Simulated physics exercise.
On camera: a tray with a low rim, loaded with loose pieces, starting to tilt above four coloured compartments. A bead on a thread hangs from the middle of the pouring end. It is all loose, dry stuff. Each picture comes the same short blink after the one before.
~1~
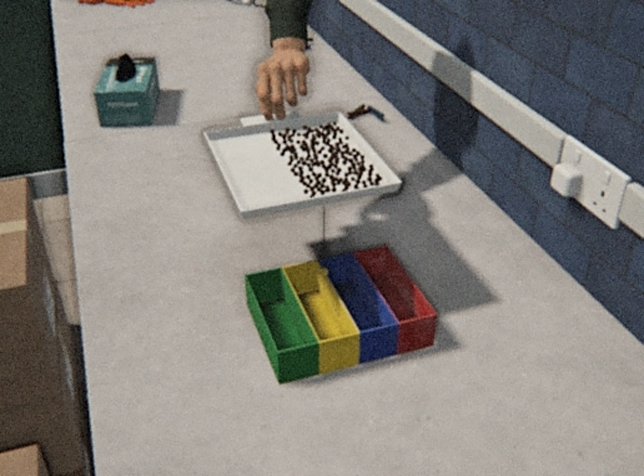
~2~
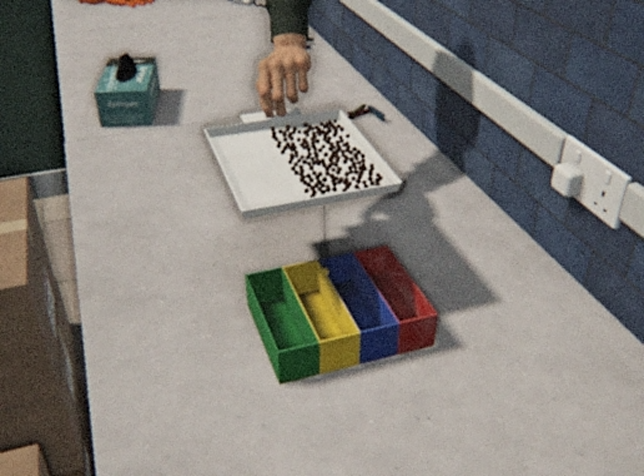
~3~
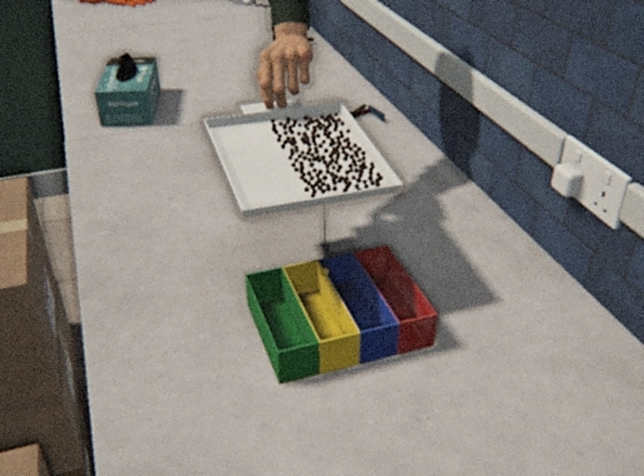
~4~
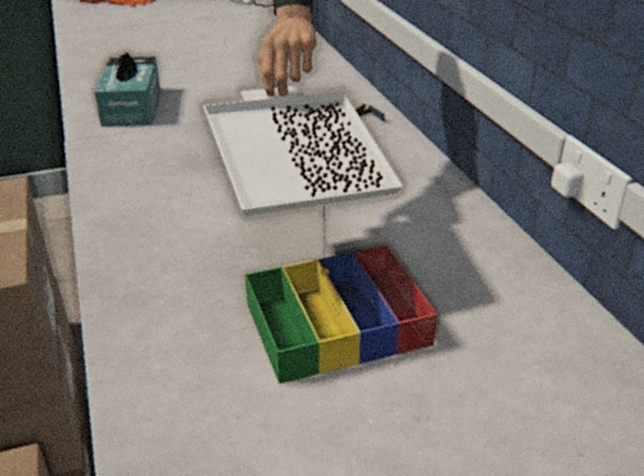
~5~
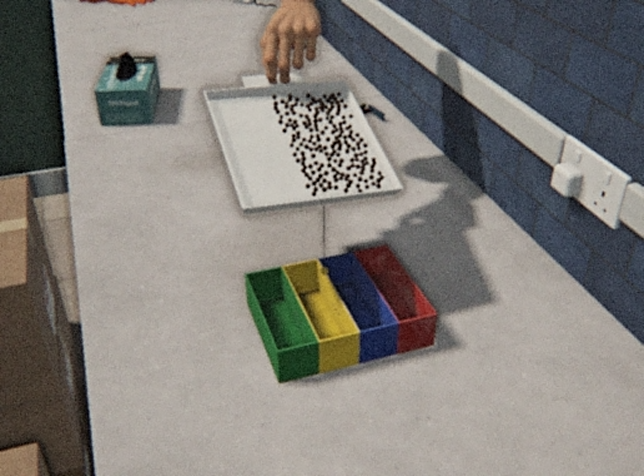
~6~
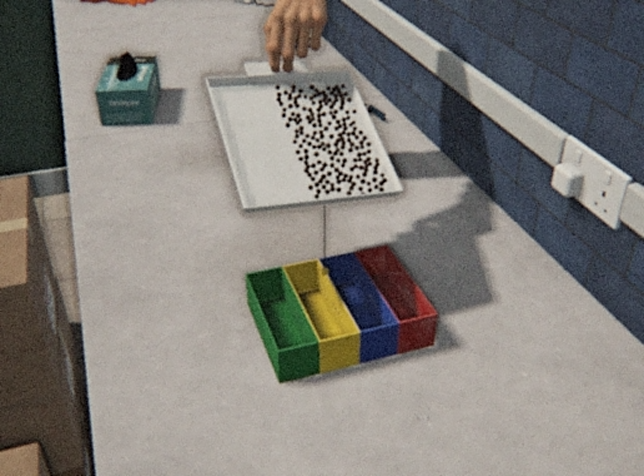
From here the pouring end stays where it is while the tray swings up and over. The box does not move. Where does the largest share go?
Most goes to the red cell.
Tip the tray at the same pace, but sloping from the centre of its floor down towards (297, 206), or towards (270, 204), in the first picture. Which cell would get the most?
First green, then the green one.
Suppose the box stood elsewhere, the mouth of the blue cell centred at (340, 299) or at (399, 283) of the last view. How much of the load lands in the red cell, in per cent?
About 40 and 10 per cent.
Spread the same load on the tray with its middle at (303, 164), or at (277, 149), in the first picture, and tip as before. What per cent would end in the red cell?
The first gives 50 %, the second 50 %.
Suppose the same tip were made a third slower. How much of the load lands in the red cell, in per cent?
About 60 per cent.
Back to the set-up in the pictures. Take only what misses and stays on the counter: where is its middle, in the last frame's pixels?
Near (453, 325).
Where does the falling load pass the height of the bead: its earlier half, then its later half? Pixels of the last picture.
The first part at (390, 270); the rest at (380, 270).
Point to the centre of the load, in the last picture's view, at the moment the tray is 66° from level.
Roughly at (368, 185).
Soon after the last picture, tray tipped steeply; most on the tray; a stray few in the red cell; a small part falling or outside the box.
A little later, tray tipped past a quarter turn; a small part on the tray; about a third in the red cell; a small part in the blue cell; a stray few in the yellow cell; about a third falling or outside the box.
Later still, tray tipped past a quarter turn; about two thirds in the red cell; about a quarter in the blue cell; a stray few in the yellow cell; a small part falling or outside the box.
At rest, tray tipped past a quarter turn; about two thirds in the red cell; about a quarter in the blue cell; a stray few in the yellow cell; none in the green cell; a small part outside the box.
